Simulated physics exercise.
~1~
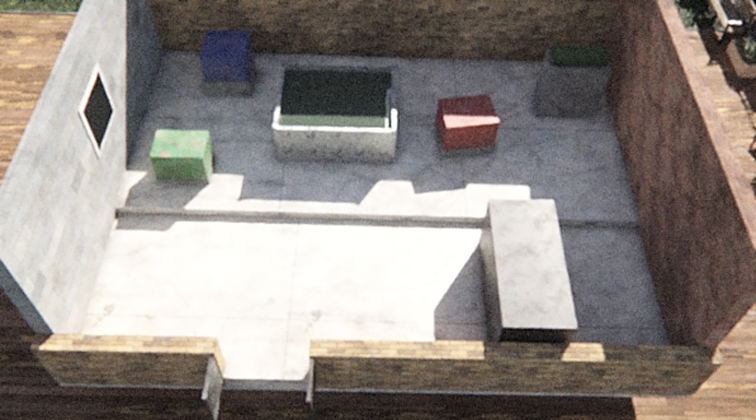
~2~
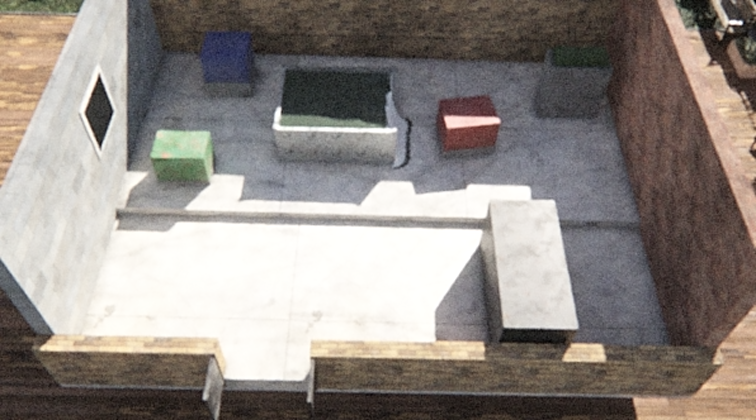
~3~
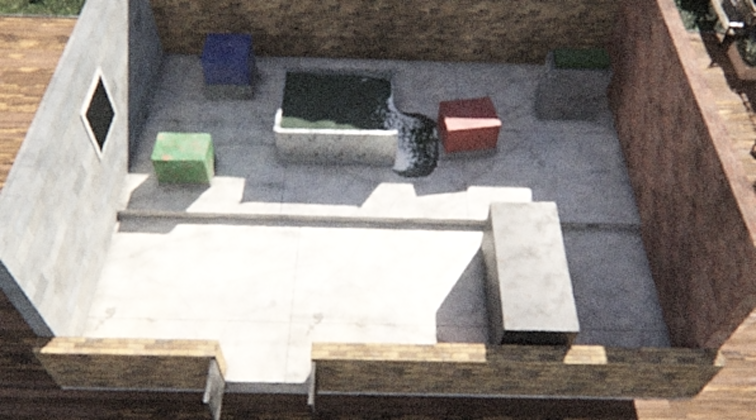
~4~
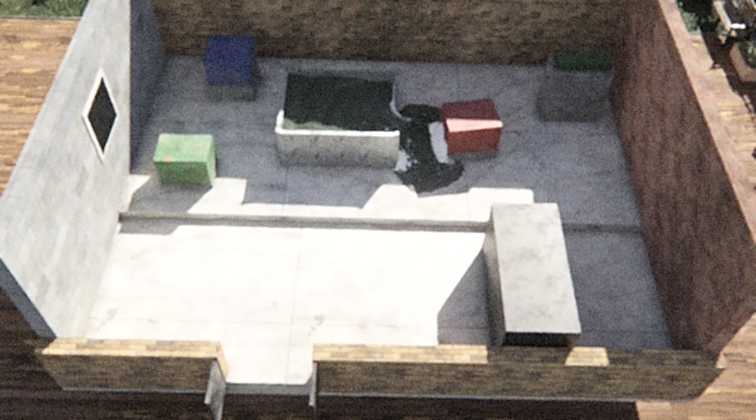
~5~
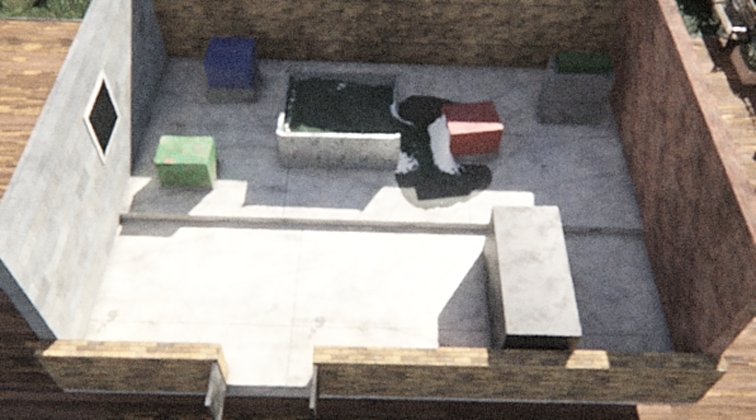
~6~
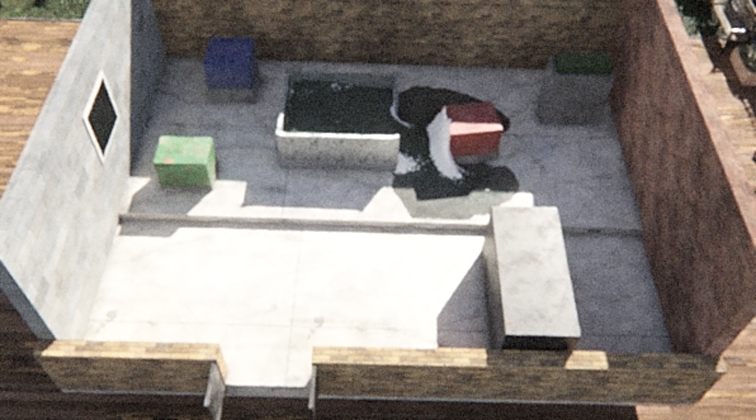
The clip opens on a walled two-level yard with blue, green and red crates around a white-sided tank of dark liquid. The tank's right side tears away and dark water pours out, curling toward the viewer. It then spreads right, surrounding the unmoving red crate, while the tank's level drops.
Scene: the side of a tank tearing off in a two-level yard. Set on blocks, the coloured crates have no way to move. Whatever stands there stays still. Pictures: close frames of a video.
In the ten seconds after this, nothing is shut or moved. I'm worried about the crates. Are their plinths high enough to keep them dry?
At the end, the blue crate doesn't get caught by the water, the red crate gets caught by the water, the green crate doesn't get caught by the water.
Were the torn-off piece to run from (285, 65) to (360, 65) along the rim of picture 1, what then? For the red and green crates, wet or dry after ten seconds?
As I see it, red crate stays clear and green crate is doused.
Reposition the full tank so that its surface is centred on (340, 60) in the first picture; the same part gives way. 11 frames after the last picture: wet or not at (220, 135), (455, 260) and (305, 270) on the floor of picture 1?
As listed: Not flooded, flooded, dry.
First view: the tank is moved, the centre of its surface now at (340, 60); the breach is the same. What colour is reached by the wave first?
First is the red-painted one.
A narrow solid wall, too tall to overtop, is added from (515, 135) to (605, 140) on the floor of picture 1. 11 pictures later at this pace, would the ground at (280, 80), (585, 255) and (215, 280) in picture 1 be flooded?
Outcome by spot, in order - unwatered, watered, unwatered.
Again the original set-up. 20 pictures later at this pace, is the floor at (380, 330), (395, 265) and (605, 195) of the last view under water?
First inundated, second inundated, third inundated.
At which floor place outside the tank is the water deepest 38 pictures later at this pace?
Somewhere around pixel (635, 379).
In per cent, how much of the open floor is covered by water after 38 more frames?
I'd put it at roughly 70 per cent.
A moment on, water covers 20 % of the floor; the blue crate not reached, the red crate water round its plinth, the green crate not reached.
Next, water covers 35 % of the floor; the blue crate not reached, the red crate water round its plinth, the green crate not reached.
Then, water covers 45 % of the floor; the blue crate not reached, the red crate water round its plinth, the green crate not reached.
Later, water covers 70 % of the floor; the blue crate water round its plinth, the red crate water round its plinth, the green crate not reached.
In the end, water covers 80 % of the floor; the blue crate stayed above the water, the red crate was topped, the green crate stayed above the water.
